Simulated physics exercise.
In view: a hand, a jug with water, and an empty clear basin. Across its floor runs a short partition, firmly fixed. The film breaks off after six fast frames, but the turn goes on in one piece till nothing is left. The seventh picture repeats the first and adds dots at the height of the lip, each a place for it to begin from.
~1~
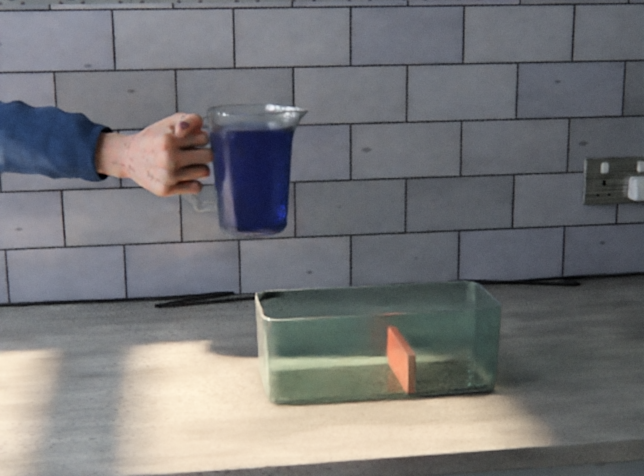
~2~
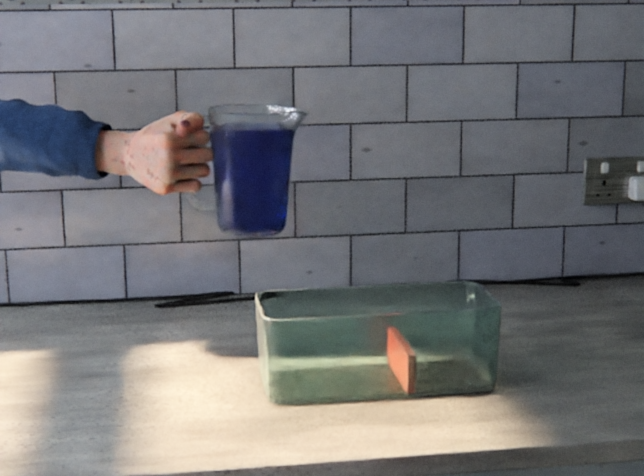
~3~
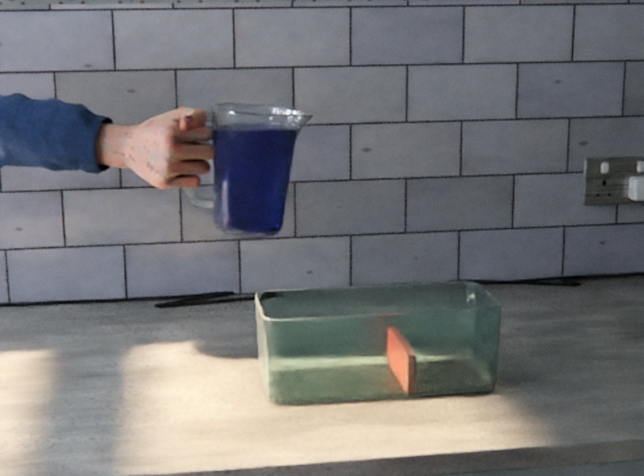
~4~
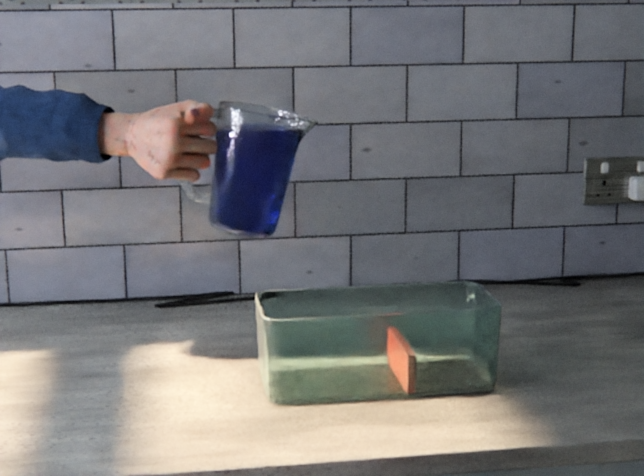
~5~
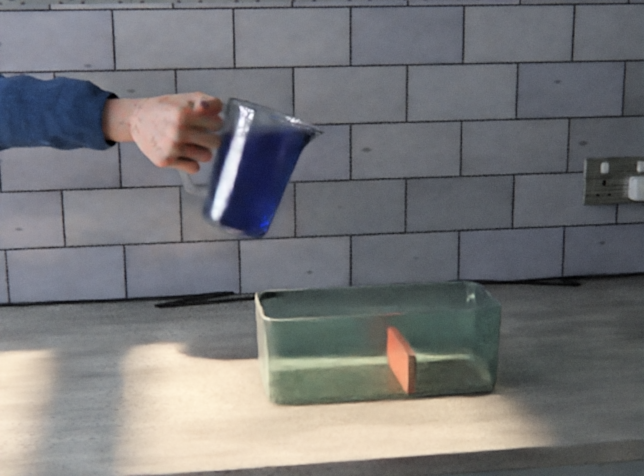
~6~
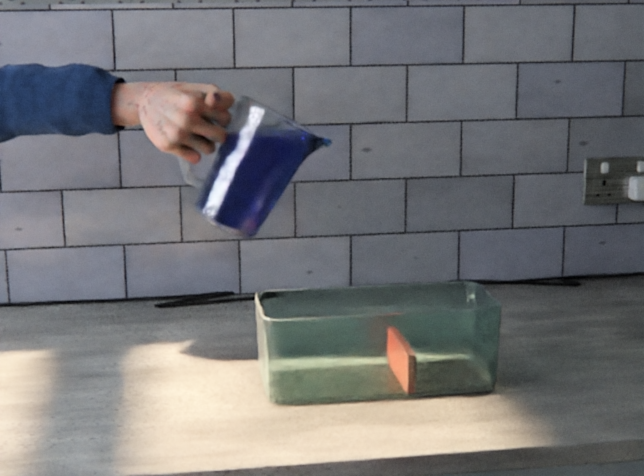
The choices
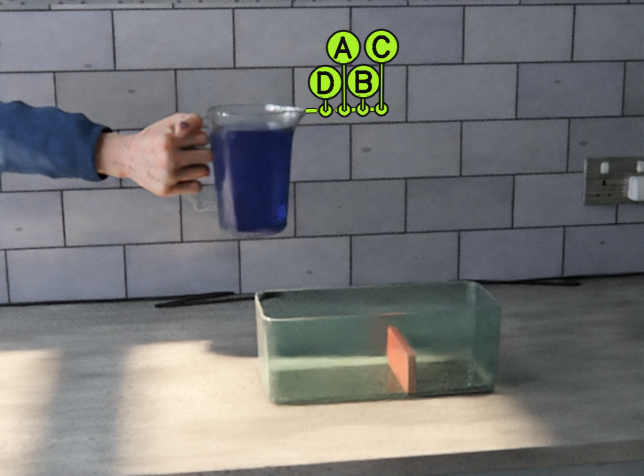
The clip shows a hand holding a clear jug of blue liquid above a glass basin with a short reddish partition, first keeping it upright, then tilting it progressively to the right until the liquid reaches the lip.
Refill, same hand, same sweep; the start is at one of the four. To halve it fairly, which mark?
D is best.
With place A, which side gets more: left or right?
The right side.
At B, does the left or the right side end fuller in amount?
More ends on the right.
In lime, A at (344, 109); B at (362, 109); C at (381, 108); D at (325, 110).
Choosing A, about 14 % ends left of the wall and 85 % right of it.
Choosing B, about 8 % ends left of the wall and 90 % right of it.
Choosing C, about 22 % ends left of the wall and 74 % right of it; 4 % is lost outside.
Choosing D, about 49 % ends left of the wall and 50 % right of it.
